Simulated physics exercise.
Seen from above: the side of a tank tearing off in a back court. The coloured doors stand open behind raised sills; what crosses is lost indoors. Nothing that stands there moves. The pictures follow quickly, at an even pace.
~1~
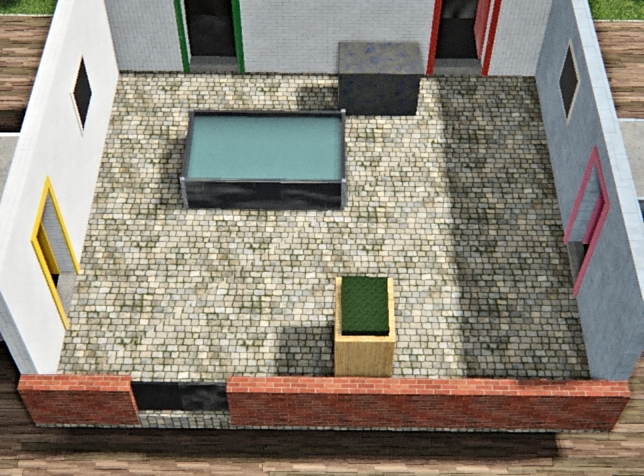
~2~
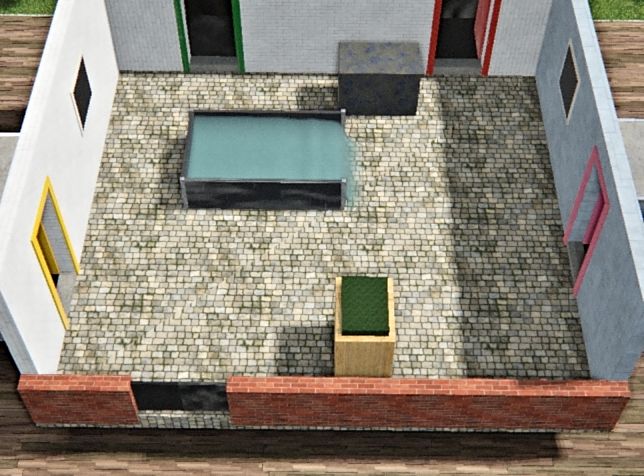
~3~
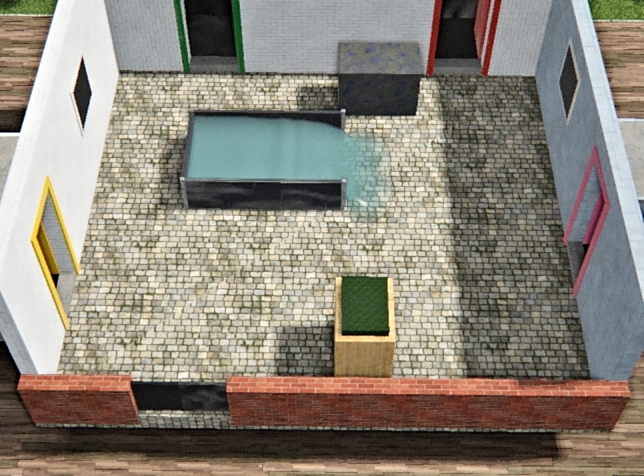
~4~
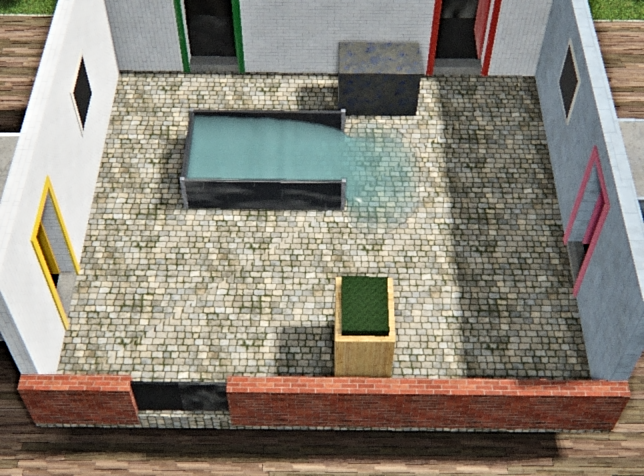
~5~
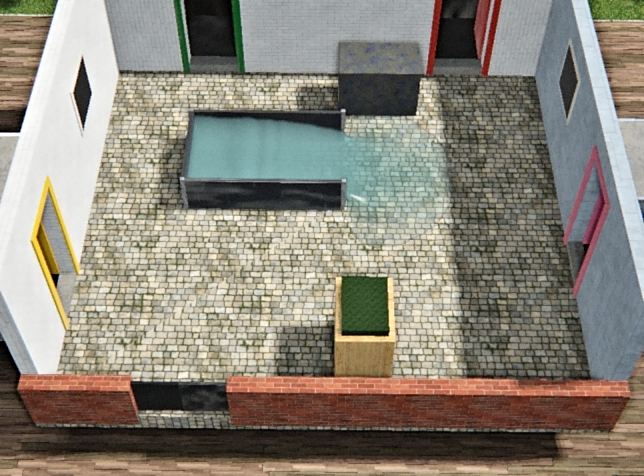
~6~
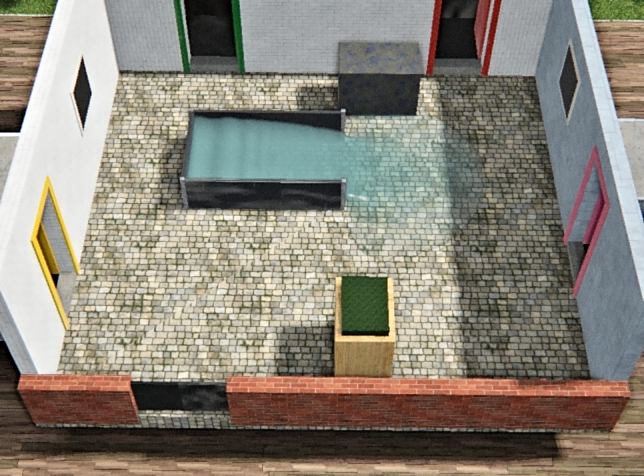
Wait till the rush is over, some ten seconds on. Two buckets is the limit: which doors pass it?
In the end: The yellow door admits no more than that; the green door admits no more than that; the red door admits no more than that; the pink door lets in a lot.
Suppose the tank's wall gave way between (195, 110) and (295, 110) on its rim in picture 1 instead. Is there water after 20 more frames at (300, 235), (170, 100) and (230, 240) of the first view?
One after the other: No water, wet, no water.
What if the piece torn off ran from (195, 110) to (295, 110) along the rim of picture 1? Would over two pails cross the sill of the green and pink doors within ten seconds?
One by one: The green door floods, the pink door is under.
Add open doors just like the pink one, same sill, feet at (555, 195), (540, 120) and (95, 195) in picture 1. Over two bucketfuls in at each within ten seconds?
As listed: Is over, lets more in, stays under.
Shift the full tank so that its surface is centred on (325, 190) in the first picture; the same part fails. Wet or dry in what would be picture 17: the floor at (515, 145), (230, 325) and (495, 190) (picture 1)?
In that order: Wet, no water, wet.
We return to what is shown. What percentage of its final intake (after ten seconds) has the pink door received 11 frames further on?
Some 5 per cent.
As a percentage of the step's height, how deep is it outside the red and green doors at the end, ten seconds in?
Roughly 30 per cent, then 10 per cent.
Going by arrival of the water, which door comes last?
It is the one in yellow.
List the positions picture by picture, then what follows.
Still water in the tank at (266, 148), in the first frame.
Water pours out at (341, 164) and has run to (352, 210), in the second frame.
The front is at (374, 216), out from the gap at (341, 166), in the third frame.
Water pours out at (341, 167) and has run to (407, 214), in the fourth frame.
The front is at (446, 200), out from the gap at (341, 168), in the fifth frame.
The front is at (480, 187), out from the gap at (341, 168), in the sixth frame.
A moment on, water covers 25 % of the floor; the yellow door not reached, the green door not reached, the red door not reached, the pink door not reached.
Next, water covers 30 % of the floor; the yellow door not reached, the green door not reached, the red door wet at the sill, nothing in, the pink door under two buckets in.
Then, water covers 35 % of the floor; the yellow door not reached, the green door not reached, the red door wet at the sill, nothing in, the pink door over two buckets in.
Later, water covers 55 % of the floor; the yellow door not reached, the green door wet at the sill, nothing in, the red door wet at the sill, nothing in, the pink door over two buckets in.
In the end, water covers 80 % of the floor; the yellow door wet at the sill, nothing in, the green door wet at the sill, nothing in, the red door wet at the sill, nothing in, the pink door over two buckets in.
